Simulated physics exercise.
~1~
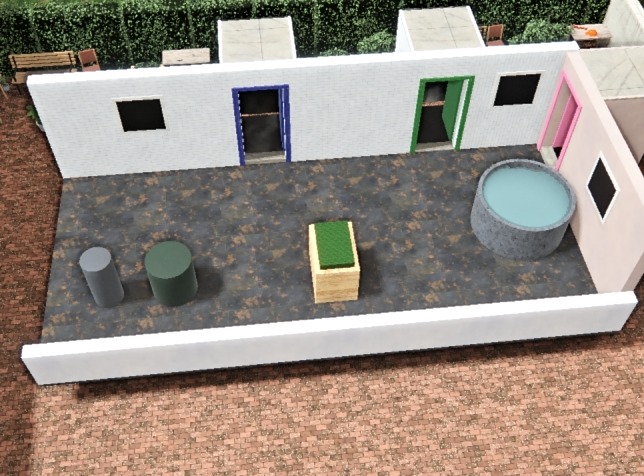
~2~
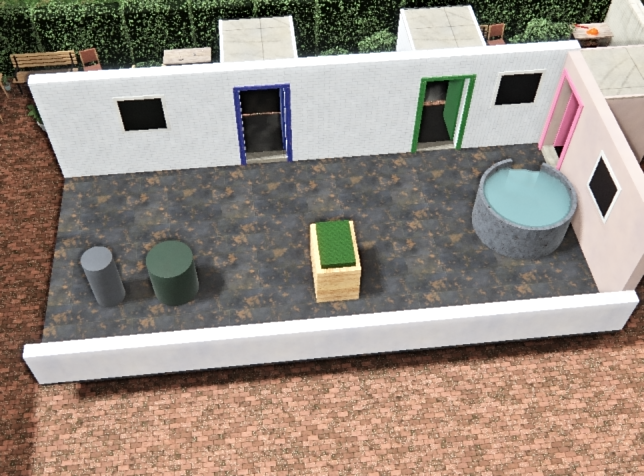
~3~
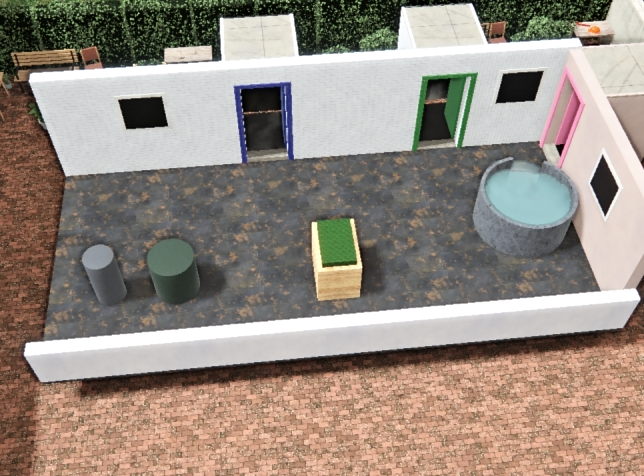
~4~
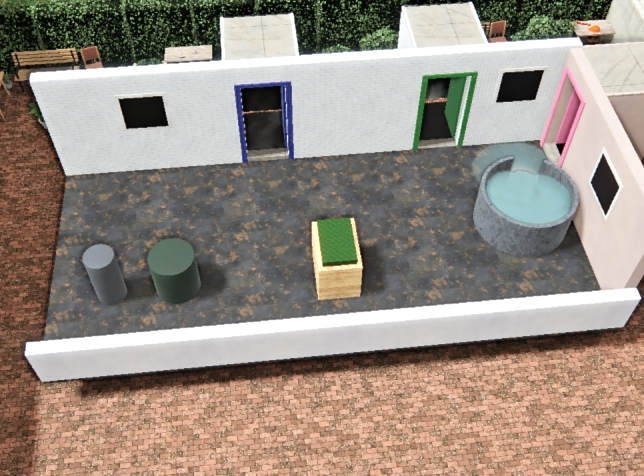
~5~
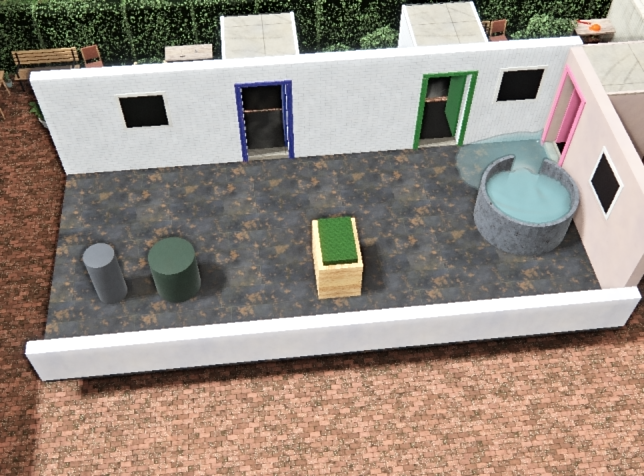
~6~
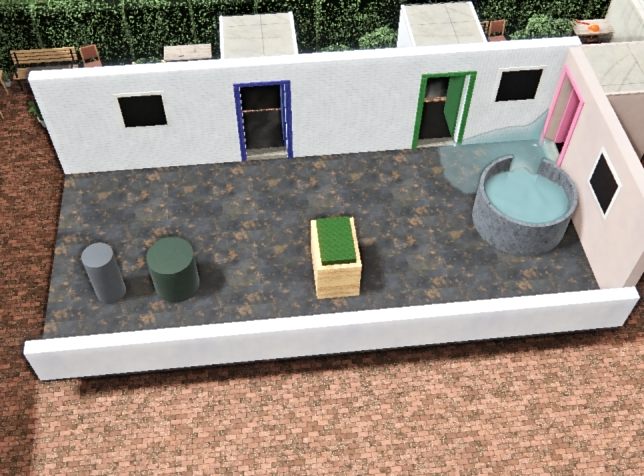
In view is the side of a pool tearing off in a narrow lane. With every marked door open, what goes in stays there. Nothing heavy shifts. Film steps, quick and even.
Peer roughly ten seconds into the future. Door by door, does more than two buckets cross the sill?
The pink door is swamped, the blue door is not swamped, the green door is swamped.
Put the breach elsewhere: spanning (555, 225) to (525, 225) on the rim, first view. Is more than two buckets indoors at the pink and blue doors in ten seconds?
In short: The pink door falls short; the blue door falls short.
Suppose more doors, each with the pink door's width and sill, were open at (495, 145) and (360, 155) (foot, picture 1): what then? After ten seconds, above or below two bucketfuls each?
In order: Overshoots; falls short.
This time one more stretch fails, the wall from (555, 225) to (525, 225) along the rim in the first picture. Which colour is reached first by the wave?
I'd say the pink one.
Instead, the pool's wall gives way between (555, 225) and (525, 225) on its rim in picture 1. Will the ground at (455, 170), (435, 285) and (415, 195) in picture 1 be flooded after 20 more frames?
So that's left bare for the first, waterlogged for the second and left bare for the third.
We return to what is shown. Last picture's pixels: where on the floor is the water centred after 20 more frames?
The water centres close to (476, 195).
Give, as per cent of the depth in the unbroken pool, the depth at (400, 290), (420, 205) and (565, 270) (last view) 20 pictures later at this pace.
Depths of roughly 0, 2 and 2 per cent.
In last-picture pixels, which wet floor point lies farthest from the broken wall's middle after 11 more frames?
Estimated pixel: (309, 159).
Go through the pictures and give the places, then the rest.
The round tank at (526, 196) is whole and still, in the first picture.
The front is at a hidden place, out from the gap on the round tank's far side, in the second picture.
The front is at a hidden place, out from the gap on the round tank's far side, in the third picture.
Water pours out on the round tank's far side and has run to (528, 145), in the fourth picture.
Water pours out on the round tank's far side and has run to (539, 140), in the fifth picture.
The front is at (444, 147), out from the gap on the round tank's far side, in the sixth picture.
A moment on, water covers 10 % of the floor; the pink door over two buckets in, the blue door not reached, the green door under two buckets in.
Next, water covers 20 % of the floor; the pink door far over two buckets in, the blue door not reached, the green door over two buckets in.
Then, water covers 40 % of the floor; the pink door far over two buckets in, the blue door wet at the sill, nothing in, the green door over two buckets in.
Later, water covers 70 % of the floor; the pink door far over two buckets in, the blue door wet at the sill, nothing in, the green door over two buckets in.
In the end, water covers 85 % of the floor; the pink door far over two buckets in, the blue door wet at the sill, nothing in, the green door far over two buckets in.
